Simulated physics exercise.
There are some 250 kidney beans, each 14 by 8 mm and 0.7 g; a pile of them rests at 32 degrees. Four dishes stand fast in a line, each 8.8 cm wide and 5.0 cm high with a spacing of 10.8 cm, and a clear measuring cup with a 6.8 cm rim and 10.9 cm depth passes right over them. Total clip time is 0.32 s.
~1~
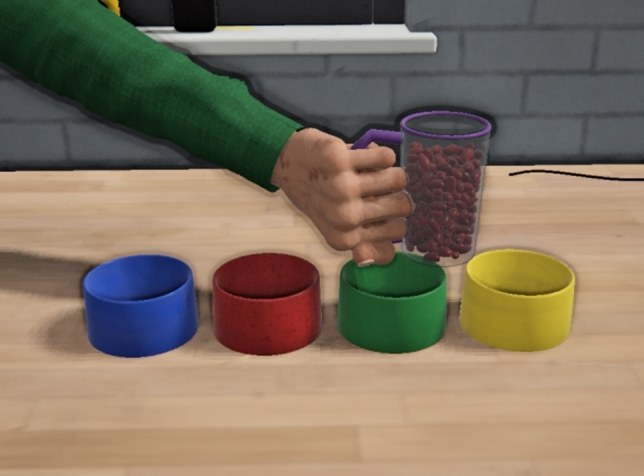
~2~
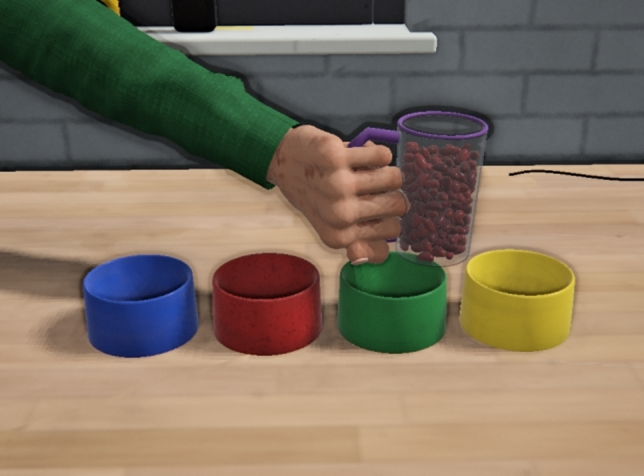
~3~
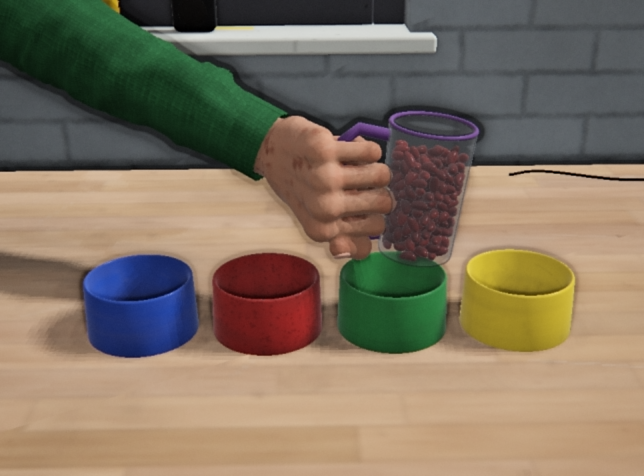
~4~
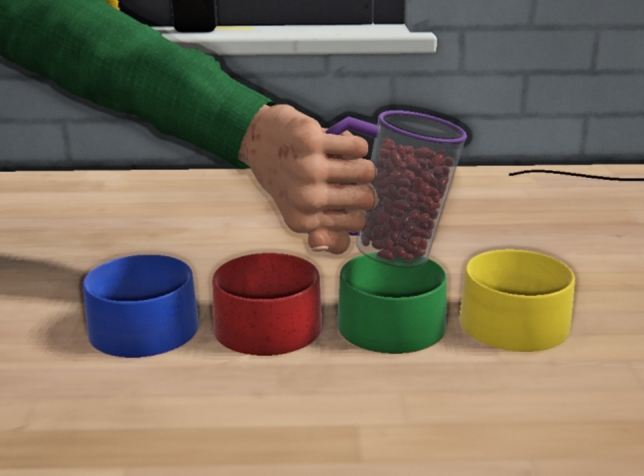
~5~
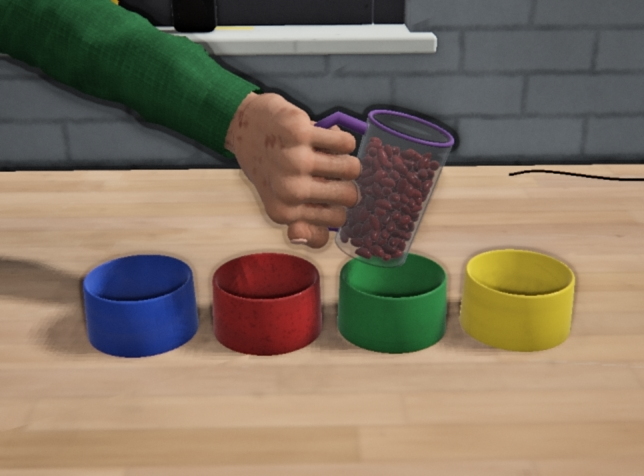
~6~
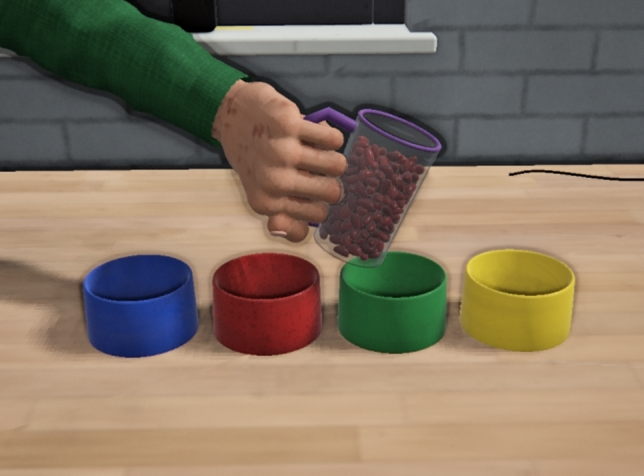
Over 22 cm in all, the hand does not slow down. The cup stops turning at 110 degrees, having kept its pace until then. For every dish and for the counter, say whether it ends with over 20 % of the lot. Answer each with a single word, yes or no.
Red yes, blue no, green no, yellow no, counter no.
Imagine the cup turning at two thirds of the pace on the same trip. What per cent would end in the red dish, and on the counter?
Result: Red dish 100, counter 0.
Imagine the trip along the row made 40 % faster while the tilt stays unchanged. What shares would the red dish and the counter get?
Shares - red 100, counter 0.
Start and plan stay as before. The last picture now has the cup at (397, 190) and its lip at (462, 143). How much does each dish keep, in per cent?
Kept per dish: Red = 100, blue = 0, green = 0, yellow = 0.
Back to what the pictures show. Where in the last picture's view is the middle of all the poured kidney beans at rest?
My guess is close to (260, 296).
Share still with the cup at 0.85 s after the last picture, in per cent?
Around 100 percent.
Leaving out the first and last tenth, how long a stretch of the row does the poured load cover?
I'd put it near 5 cm.
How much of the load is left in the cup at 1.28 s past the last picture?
About 60 percent of the load.
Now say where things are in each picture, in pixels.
The first picture shows cup at (442, 190), tilt 0 degrees, lip at (488, 125), moved 0.0 cm; middle of the pieces at (448, 201); yellow dish at (519, 273); green dish at (393, 274); red dish at (266, 276); blue dish at (139, 278).
The second picture shows cup at (437, 190), tilt 1 degrees, lip at (485, 126), moved 0.4 cm; middle of the pieces at (443, 202).
The third picture shows cup at (424, 190), tilt 6 degrees, lip at (476, 129), moved 1.5 cm; middle of the pieces at (429, 202).
The fourth picture shows cup at (407, 190), tilt 11 degrees, lip at (464, 134), moved 2.9 cm; middle of the pieces at (411, 203).
The fifth picture shows cup at (390, 190), tilt 16 degrees, lip at (452, 139), moved 4.2 cm; middle of the pieces at (393, 203).
The sixth picture shows cup at (373, 191), tilt 22 degrees, lip at (439, 145), moved 5.6 cm; middle of the pieces at (375, 204); yellow dish at (519, 273); green dish at (393, 274); red dish at (266, 276); blue dish at (139, 278).
Then, 0.51 s after the last picture, tilt 64 degrees; cup holds 100 %.
Then, 0.85 s after the last picture, tilt 92 degrees; cup holds 100 %.
Then, 1.28 s after the last picture, tilt 110 degrees; cup holds 60 %, red 40 %.
In the end, red 100 %, blue 0 %, green 0 %, yellow 0 %, counter 0 %.
